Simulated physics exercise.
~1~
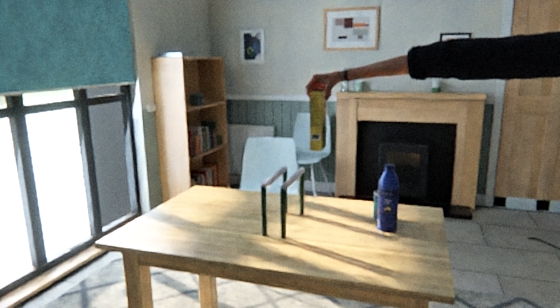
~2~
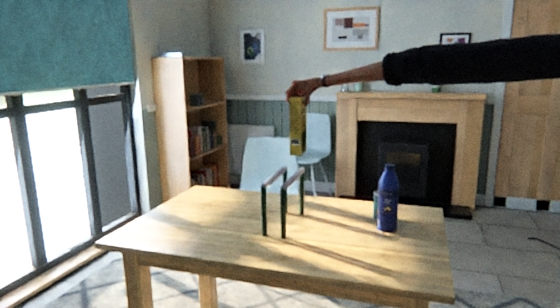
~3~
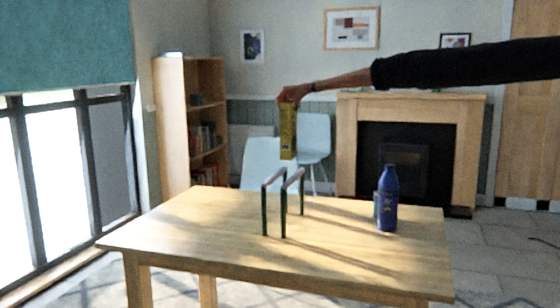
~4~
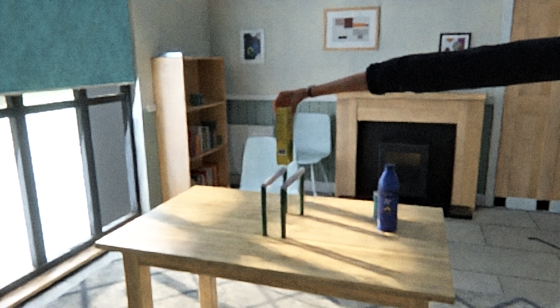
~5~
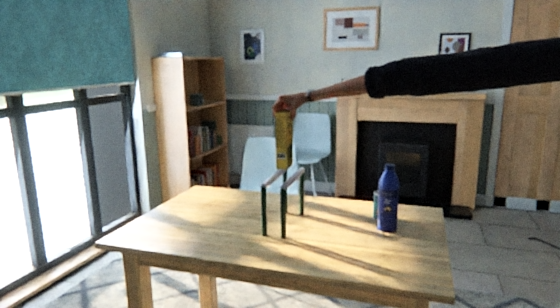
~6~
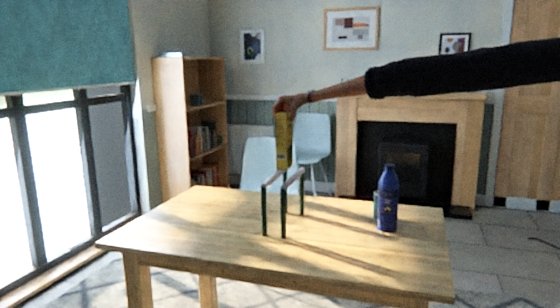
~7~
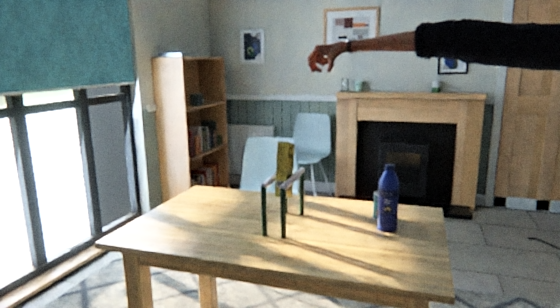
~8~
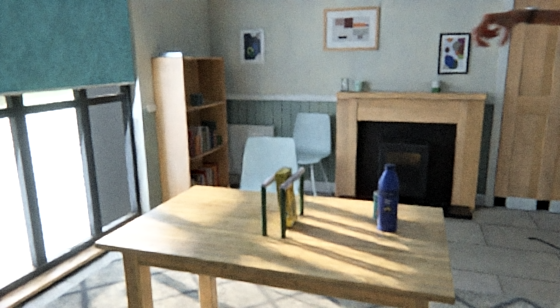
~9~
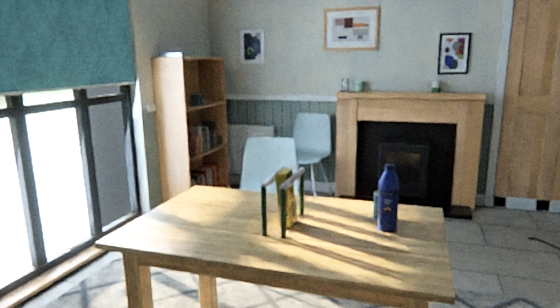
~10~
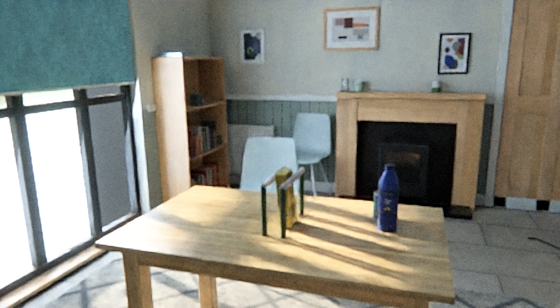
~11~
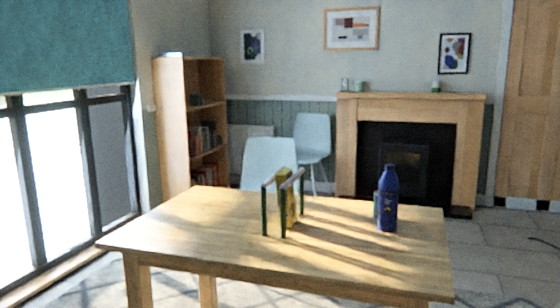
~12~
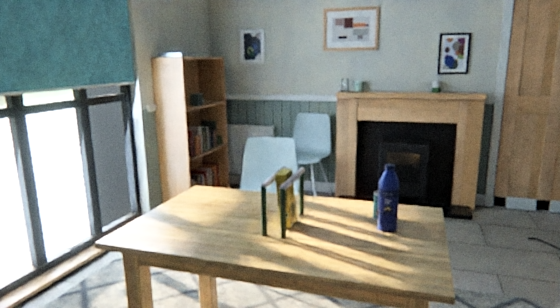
In a sunlit living room, a hand holds a yellow packet above a gapped stand beside a blue bottle on a wooden table, moves it left and lowers it, then lets go and withdraws as the packet drops through the gap and comes to rest upright on the table.
